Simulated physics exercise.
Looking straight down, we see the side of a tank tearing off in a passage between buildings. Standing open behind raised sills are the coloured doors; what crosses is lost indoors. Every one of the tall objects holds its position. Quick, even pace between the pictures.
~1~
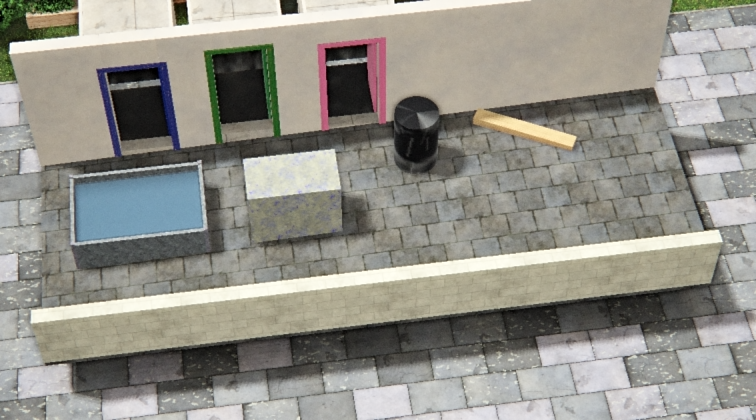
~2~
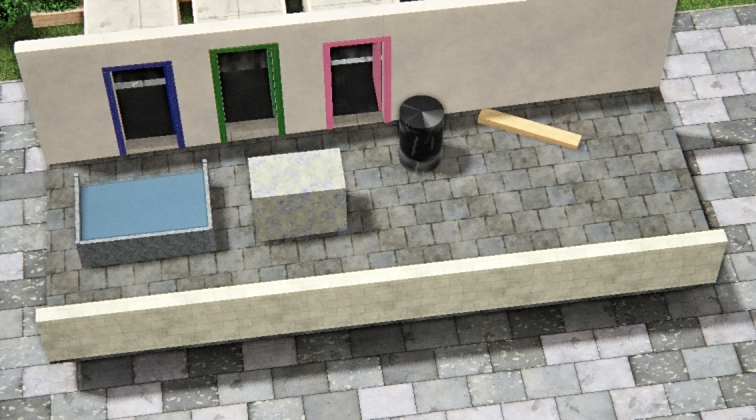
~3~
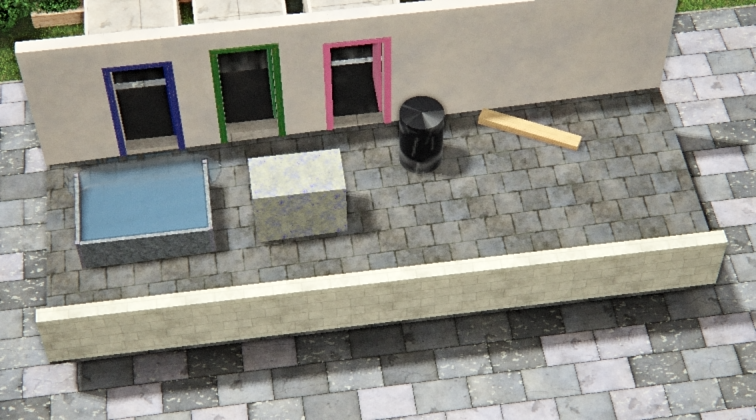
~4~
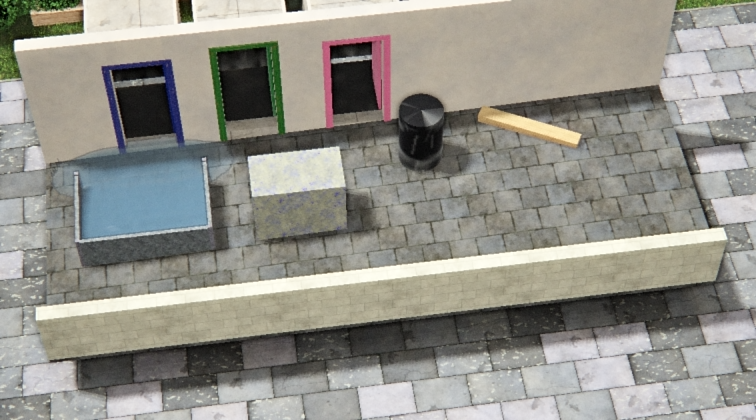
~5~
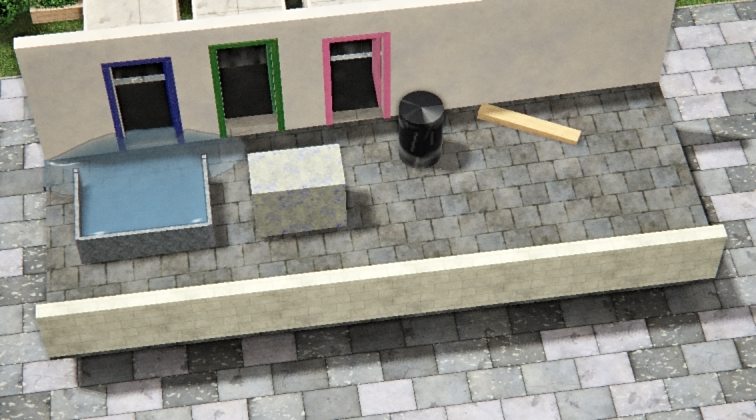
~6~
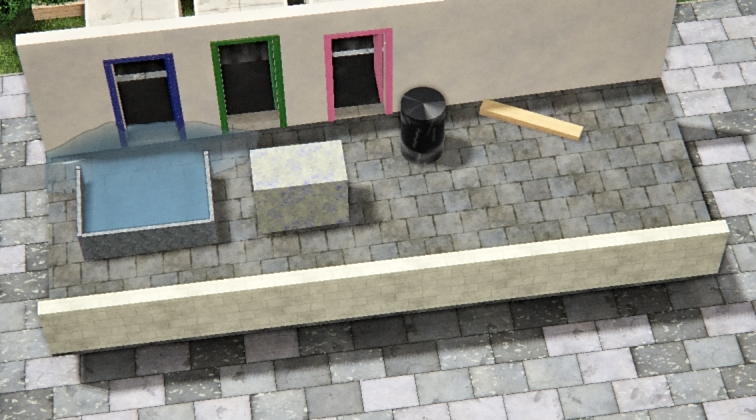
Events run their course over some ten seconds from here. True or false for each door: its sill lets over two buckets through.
The green door false; the pink door false; the blue door true.
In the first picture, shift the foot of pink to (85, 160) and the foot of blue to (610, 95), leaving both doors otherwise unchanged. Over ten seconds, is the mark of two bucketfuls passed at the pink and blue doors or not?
The pink one spills past the mark, and the blue one never reaches the limit.
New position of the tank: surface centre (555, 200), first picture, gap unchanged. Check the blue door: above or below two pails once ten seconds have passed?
Taking them one at a time, the blue door stays within the threshold.
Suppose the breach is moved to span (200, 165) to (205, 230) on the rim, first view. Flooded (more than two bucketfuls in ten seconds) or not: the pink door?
In that case the pink door crosses the line.
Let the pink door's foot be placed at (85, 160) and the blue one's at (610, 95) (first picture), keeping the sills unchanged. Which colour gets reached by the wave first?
I'd go with the pink door.
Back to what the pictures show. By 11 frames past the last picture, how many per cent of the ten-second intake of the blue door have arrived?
Approximately 90 in a hundred, I reckon.
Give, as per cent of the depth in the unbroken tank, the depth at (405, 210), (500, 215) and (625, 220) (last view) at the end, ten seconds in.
Readings in sequence: 2, 0, 0 percent.
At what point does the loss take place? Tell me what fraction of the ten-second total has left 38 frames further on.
My reading is near 85 per cent.
A moment on, water covers 10 % of the floor; the green door wet at the sill, nothing in, the pink door not reached, the blue door far over two buckets in.
Next, water covers 20 % of the floor; the green door wet at the sill, nothing in, the pink door wet at the sill, nothing in, the blue door far over two buckets in.
Then, water covers 25 % of the floor; the green door wet at the sill, nothing in, the pink door wet at the sill, nothing in, the blue door far over two buckets in.
Later, water covers 30 % of the floor; the green door wet at the sill, nothing in, the pink door under two buckets in, the blue door far over two buckets in.
In the end, water covers 25 % of the floor; the green door wet at the sill, nothing in, the pink door under two buckets in, the blue door far over two buckets in.
